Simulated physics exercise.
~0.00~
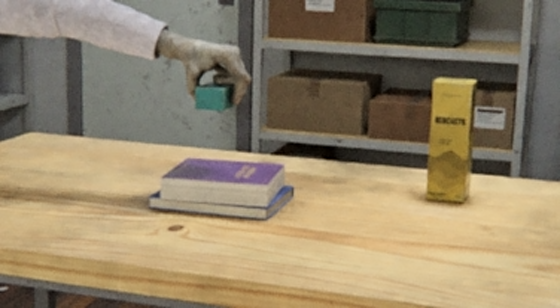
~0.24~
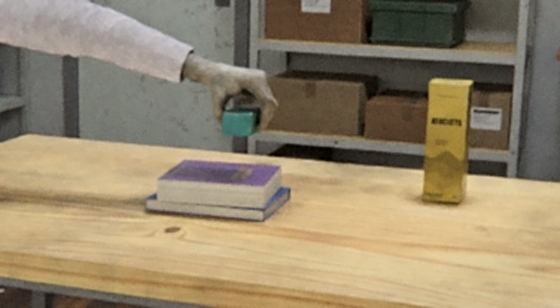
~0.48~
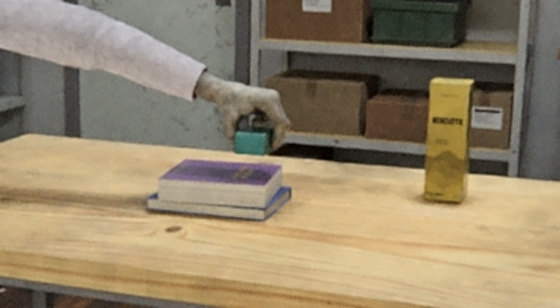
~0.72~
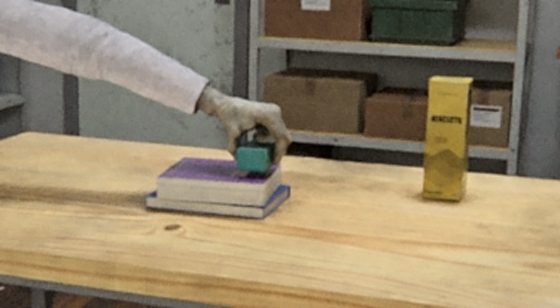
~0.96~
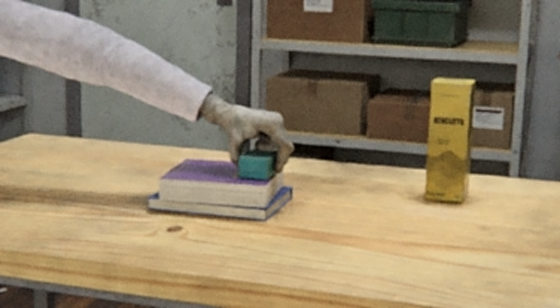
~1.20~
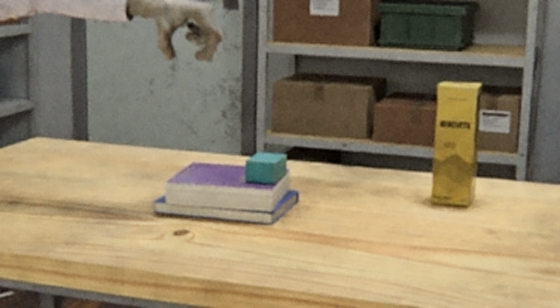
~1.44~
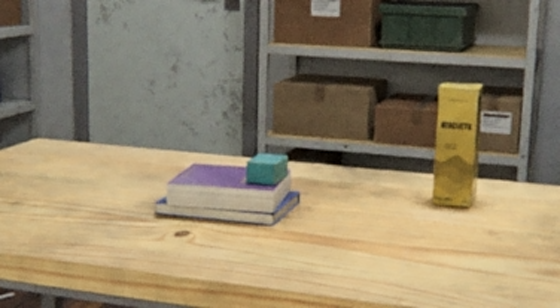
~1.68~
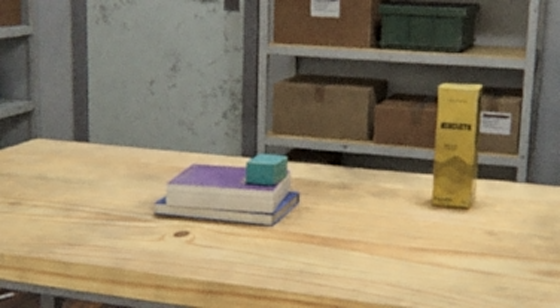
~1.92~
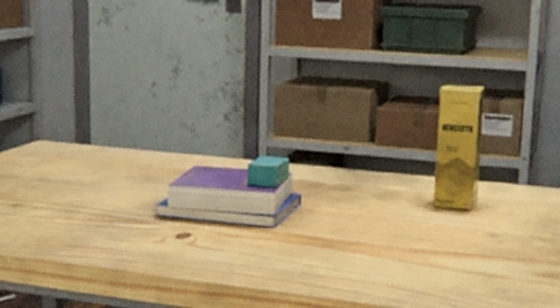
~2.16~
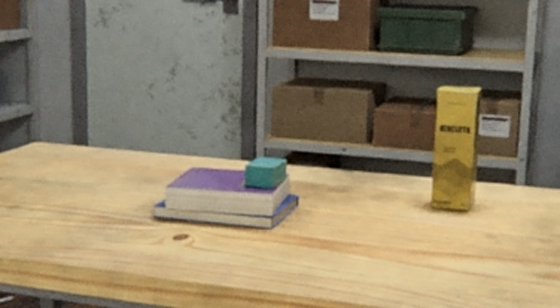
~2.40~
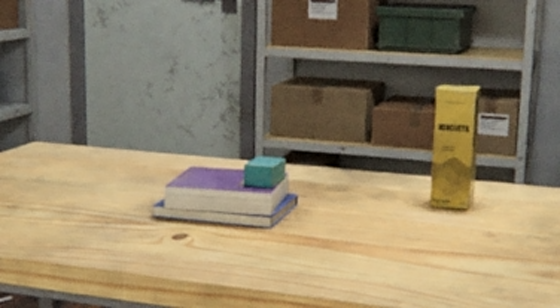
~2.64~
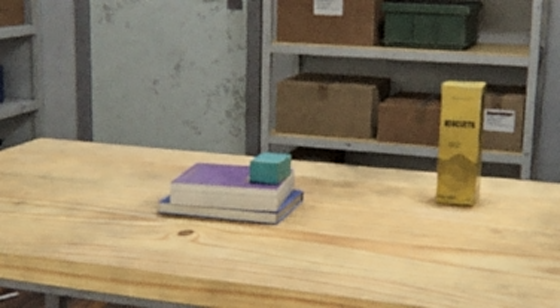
On a wooden table in front of storage shelves, a gloved hand lowers a turquoise block onto the right side of a purple book stacked on a blue book, then lets go and withdraws. The block stays resting on the books, with a yellow carton standing to the right.
